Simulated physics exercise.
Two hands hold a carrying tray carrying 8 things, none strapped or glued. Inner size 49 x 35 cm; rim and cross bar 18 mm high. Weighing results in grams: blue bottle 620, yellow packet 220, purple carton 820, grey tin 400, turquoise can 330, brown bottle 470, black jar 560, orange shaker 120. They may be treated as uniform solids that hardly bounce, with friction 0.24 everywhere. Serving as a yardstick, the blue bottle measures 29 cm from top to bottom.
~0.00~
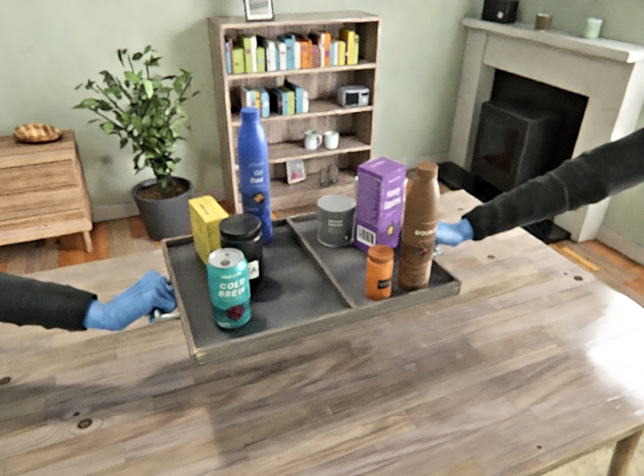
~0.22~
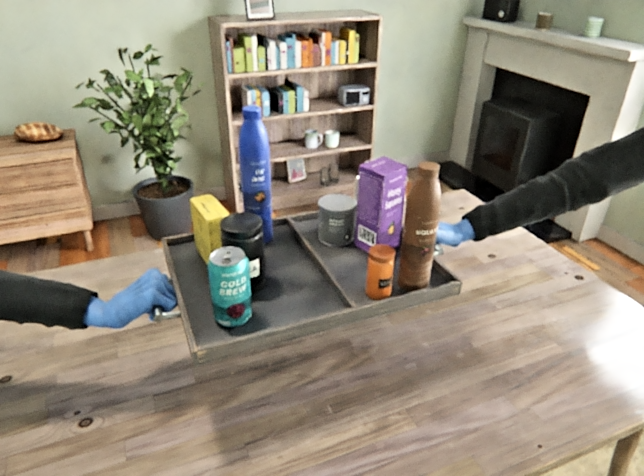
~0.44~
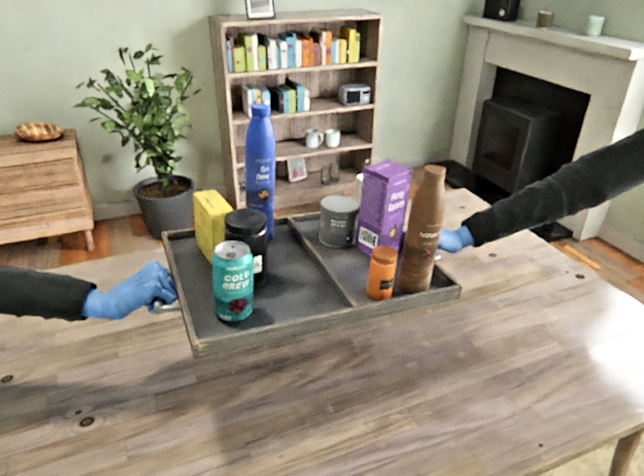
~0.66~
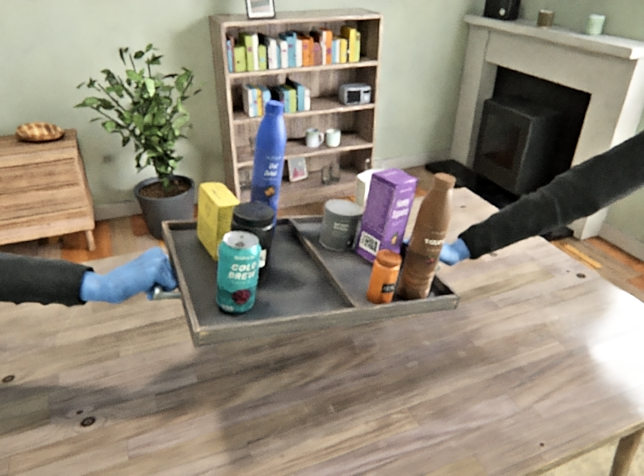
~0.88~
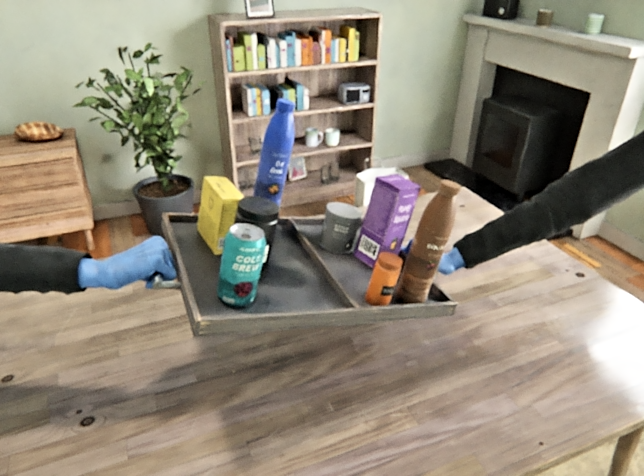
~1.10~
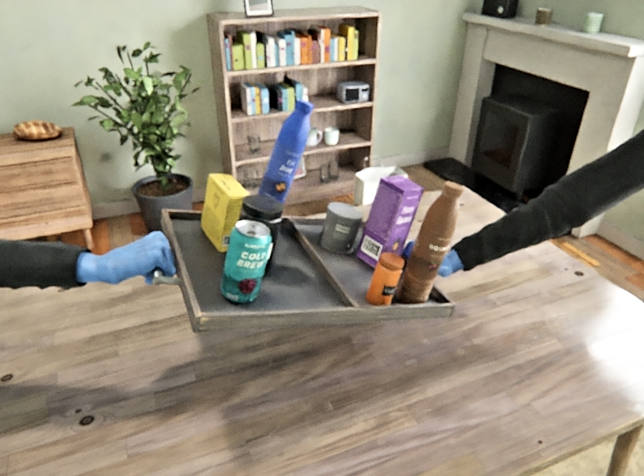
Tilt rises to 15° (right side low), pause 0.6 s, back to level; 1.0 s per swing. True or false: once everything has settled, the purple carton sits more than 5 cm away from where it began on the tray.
False.
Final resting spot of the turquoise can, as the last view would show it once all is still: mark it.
Resting point, approx. (320, 265) px.
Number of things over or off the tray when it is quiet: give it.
I get 2.
By 1.40 s, tilt 15°, right edge down; purple carton 2 cm from its spot near (395, 223); blue bottle on its side; yellow packet 5 cm from its spot.
By 1.80 s, tilt 15°, right edge down; brown bottle now off the tray; purple carton 2 cm from its spot near (395, 223); blue bottle on its side.
When it is over (3.2 s), off the tray, brown bottle; lying over on the tray, blue bottle; not toppled but over 5 cm from the start, yellow packet, grey tin, turquoise can, black jar and orange shaker; the last one within 5 cm of the start. In the last view, purple carton near (390, 202).
